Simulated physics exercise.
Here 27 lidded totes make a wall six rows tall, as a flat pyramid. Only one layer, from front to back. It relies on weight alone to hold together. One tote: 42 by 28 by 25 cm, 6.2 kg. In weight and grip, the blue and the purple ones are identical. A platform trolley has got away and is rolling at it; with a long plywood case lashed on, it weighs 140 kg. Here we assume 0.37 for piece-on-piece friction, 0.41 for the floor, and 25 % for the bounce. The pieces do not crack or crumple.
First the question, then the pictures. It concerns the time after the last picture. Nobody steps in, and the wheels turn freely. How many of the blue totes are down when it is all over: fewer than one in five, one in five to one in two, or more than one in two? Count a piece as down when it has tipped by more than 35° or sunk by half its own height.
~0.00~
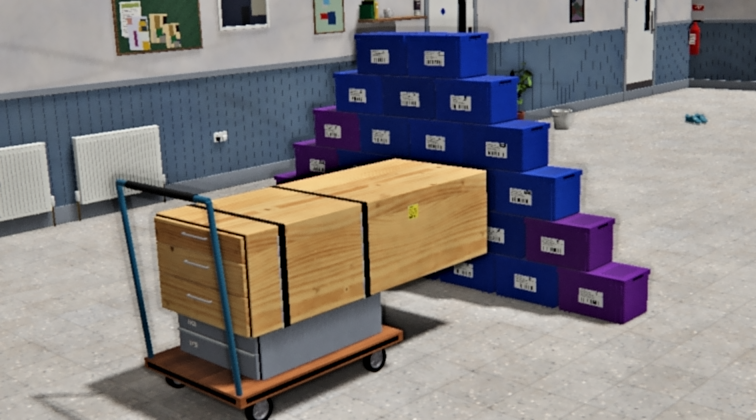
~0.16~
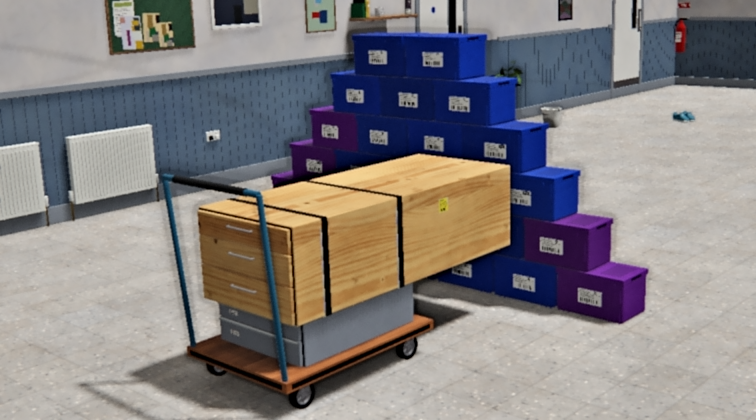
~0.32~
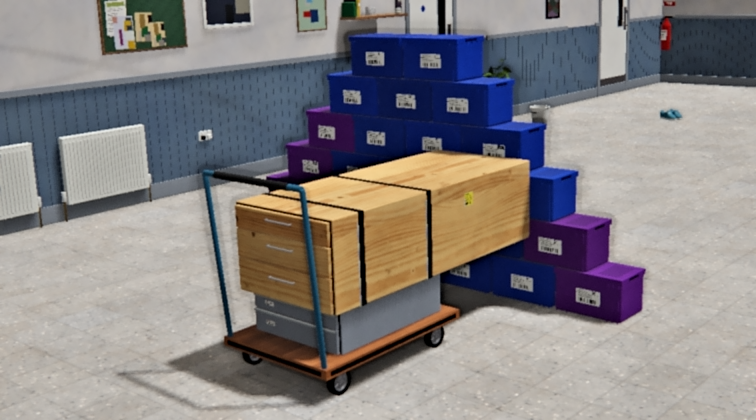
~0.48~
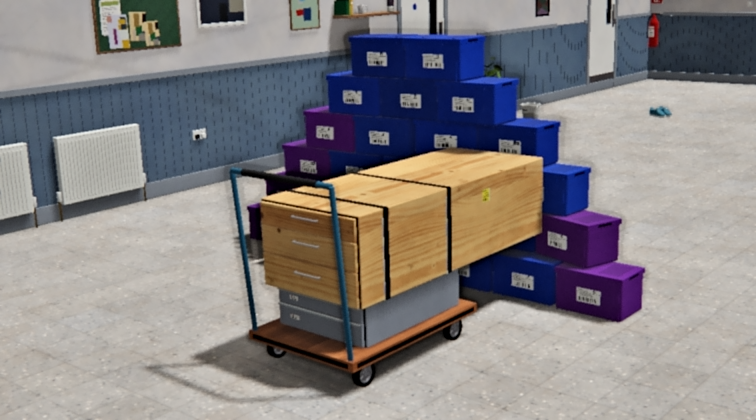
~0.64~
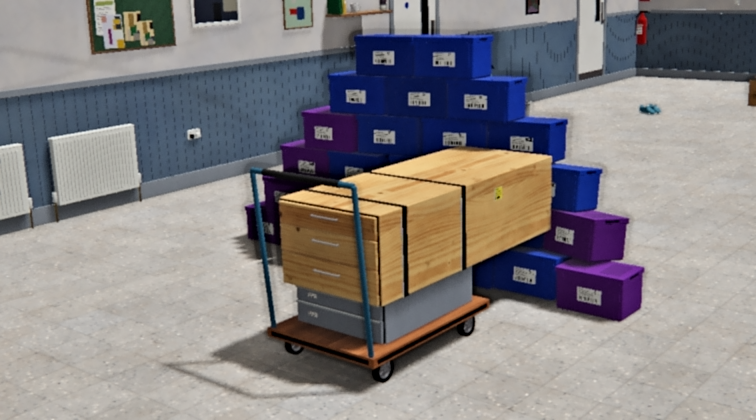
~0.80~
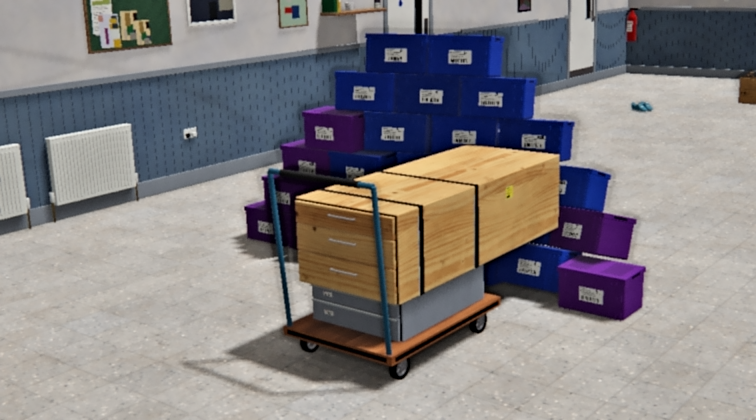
More than one in two.
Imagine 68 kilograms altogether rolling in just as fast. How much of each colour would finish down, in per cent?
Colour by colour that makes purple 0, blue 0 percent.
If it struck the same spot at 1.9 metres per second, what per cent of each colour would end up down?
Purple 10%, blue 70%.
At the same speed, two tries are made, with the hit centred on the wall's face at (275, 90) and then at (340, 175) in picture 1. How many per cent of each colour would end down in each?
Purple 0 then 50, blue 0 then 50 per cent.
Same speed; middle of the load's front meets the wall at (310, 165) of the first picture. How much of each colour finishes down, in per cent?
The purple ones would be 50 per cent down and the blue ones 30 per cent.
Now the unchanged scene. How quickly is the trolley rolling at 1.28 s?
I'd put it at roughly 0.3 m/s.
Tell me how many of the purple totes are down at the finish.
For purple, the number down is 1.
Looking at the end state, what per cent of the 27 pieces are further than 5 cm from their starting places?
Shifted share: 50 %.
After 1.02 s, load 35 cm past the wall's line, still rolling; 2 of the 19 blue totes down (3 of 27 in all colours); top blue tote leaning 18°.
After 1.28 s, load 42 cm past the wall's line, still rolling; 14 of the 19 blue totes down (15 of 27 in all colours); top blue tote leaning 40°, 18 cm lower.
After 1.70 s, load 51 cm past the wall's line, still rolling; 14 of the 19 blue totes down (15 of 27 in all colours); top blue tote on its side.
At rest (2.7 s), load 59 cm past the wall's line, stopped; 13 of the 19 blue totes down (14 of 27 in all colours); top blue tote on its side; top purple tote unmoved. That is 68 per cent. As the last picture would show them, middles, top blue tote near (417, 182), top purple tote near (339, 129).
